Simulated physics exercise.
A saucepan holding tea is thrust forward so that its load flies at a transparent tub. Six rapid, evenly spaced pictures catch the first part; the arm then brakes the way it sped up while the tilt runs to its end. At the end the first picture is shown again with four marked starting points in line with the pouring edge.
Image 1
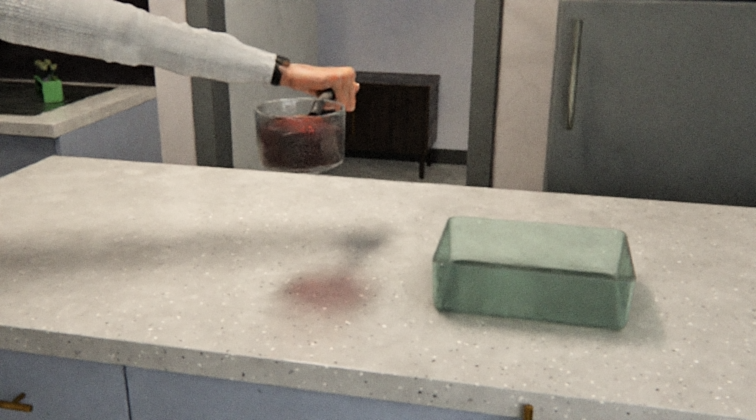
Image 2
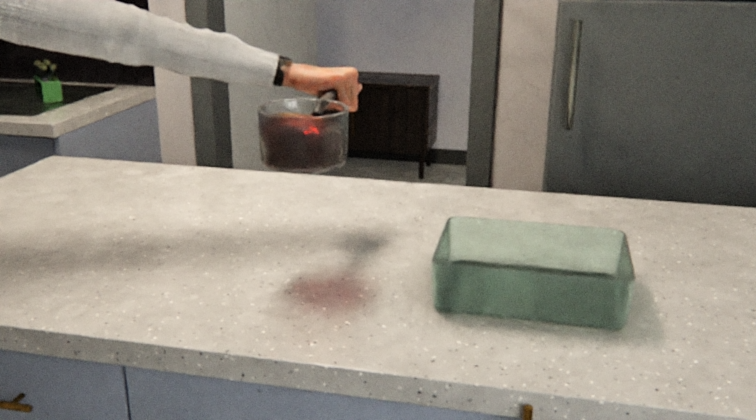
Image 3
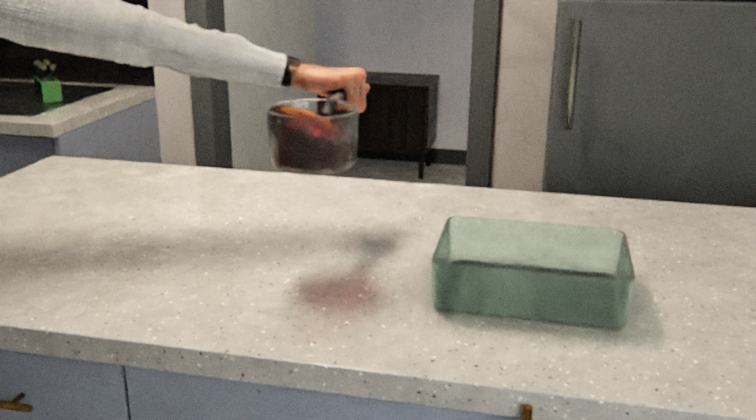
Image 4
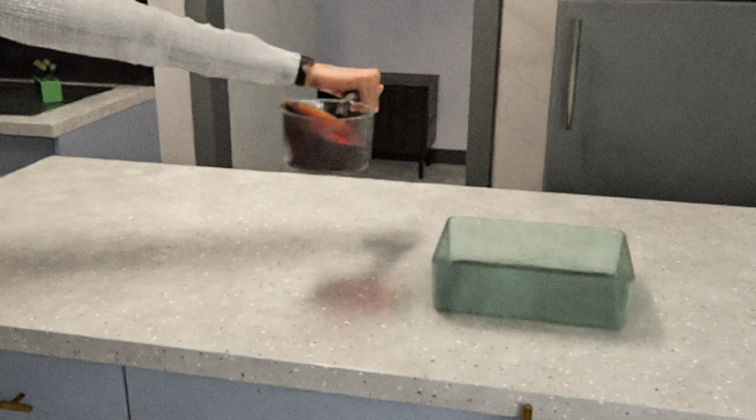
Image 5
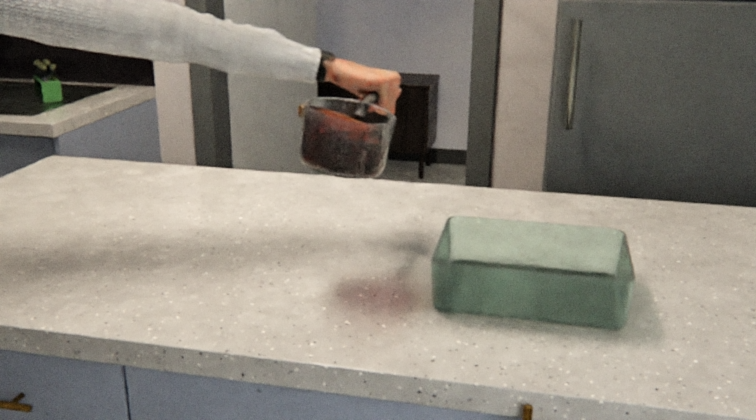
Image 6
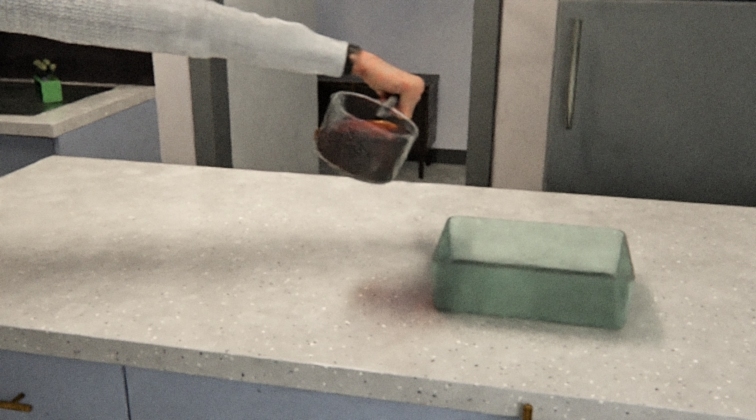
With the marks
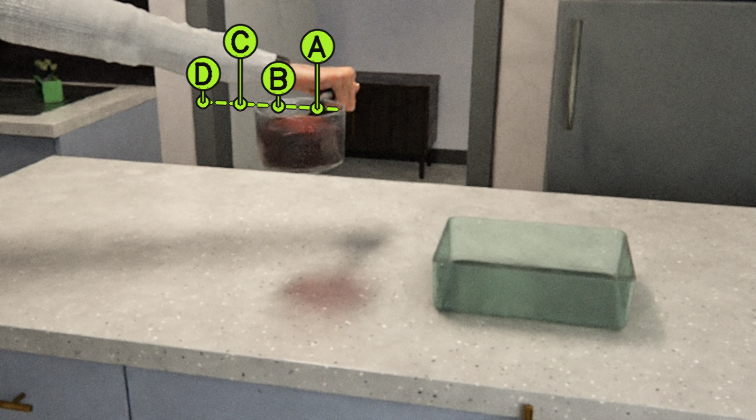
A hand in a pale sleeve, reaching in from the left, holds a clear saucepan of dark reddish tea above a speckled light countertop in a kitchen, seen from the front and slightly above by a still camera. An empty, transparent green tub sits on the right. The pan begins upright, moves slowly rightward, then faster, and tilts toward the tub, the tea still inside.
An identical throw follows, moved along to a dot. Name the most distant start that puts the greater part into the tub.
A will do.
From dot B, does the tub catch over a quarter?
Yes, it does.
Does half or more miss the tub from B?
Yes, that goes wrong.
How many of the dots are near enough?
One of the four.
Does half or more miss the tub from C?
Yes, that goes wrong.
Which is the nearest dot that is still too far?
B it is.
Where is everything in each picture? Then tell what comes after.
The first picture shows upright, lip at (342, 109); tub from (433, 307) to (627, 328); nothing has left yet.
The second picture shows upright, lip at (345, 110); nothing has left yet.
The third picture shows upright, lip at (355, 110); nothing has left yet.
The fourth picture shows upright, lip at (370, 112); nothing has left yet.
The fifth picture shows tipped about 10°, lip at (393, 120); nothing has left yet.
The sixth picture shows tipped about 23°, lip at (416, 133); nothing has left yet.
On the marked copy, A at (317, 108); B at (278, 106); C at (240, 103); D at (203, 101).
For dot A, about 65 % lands in the tub, 25 % falls short and 9 % goes beside or beyond.
For dot B, about 33 % lands in the tub, 61 % falls short and 7 % goes beside or beyond.
For dot C, about 0 % lands in the tub, 99 % falls short.
For dot D, about 0 % lands in the tub, 100 % falls short.
